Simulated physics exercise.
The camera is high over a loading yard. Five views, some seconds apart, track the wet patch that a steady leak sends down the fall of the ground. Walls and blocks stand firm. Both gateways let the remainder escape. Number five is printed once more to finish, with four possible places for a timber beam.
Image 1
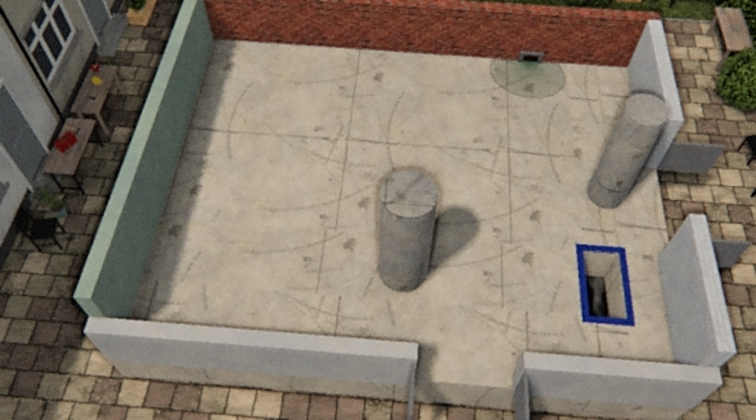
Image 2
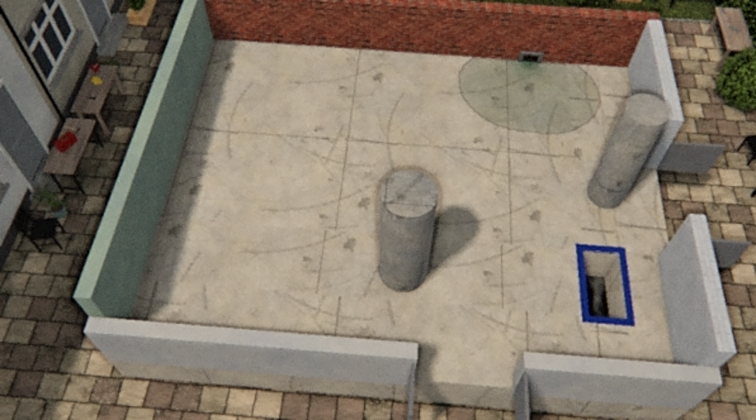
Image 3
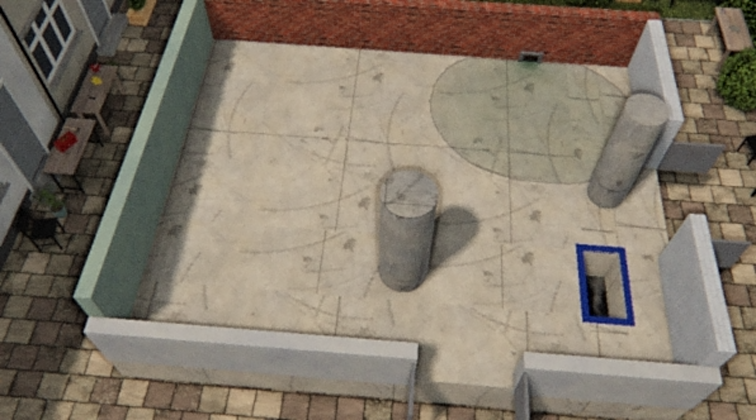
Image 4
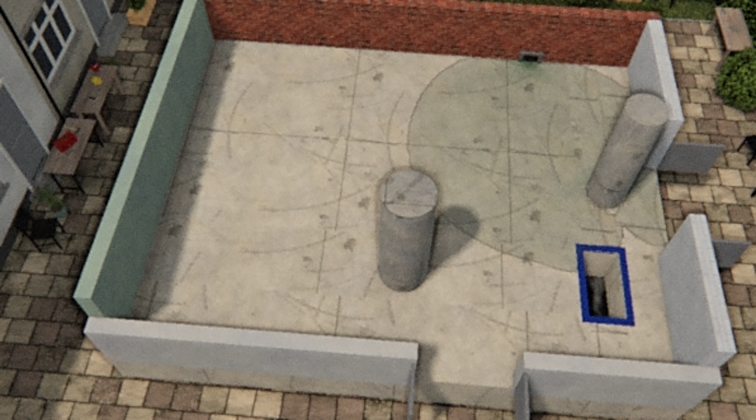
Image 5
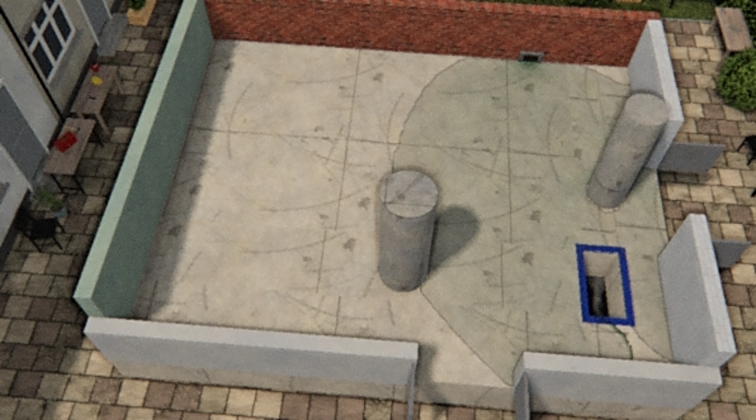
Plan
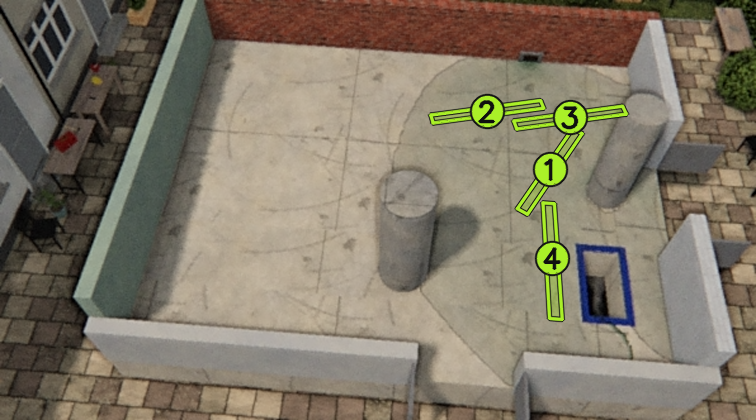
Greenish water spreading from an outlet by the brick wall across a walled concrete yard, passing pillars and reaching a blue-edged pit.
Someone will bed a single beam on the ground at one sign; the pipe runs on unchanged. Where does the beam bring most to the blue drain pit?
Use place 4.
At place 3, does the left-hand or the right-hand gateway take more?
More leaves on the left.
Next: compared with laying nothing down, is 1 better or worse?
Place 1 is worse.
On the marked copy, 1 from (522, 211) to (577, 131); 2 from (431, 119) to (542, 104); 3 from (515, 124) to (624, 110); 4 from (555, 318) to (548, 203).
Choosing 1, about 27 % of the stream runs into the blue drain pit, about 73 % out by the gates.
Choosing 2, about 24 % of the stream runs into the blue drain pit, about 73 % out by the gates.
Choosing 3, about 30 % of the stream runs into the blue drain pit, about 67 % out by the gates.
Choosing 4, about 39 % of the stream runs into the blue drain pit, about 61 % out by the gates.
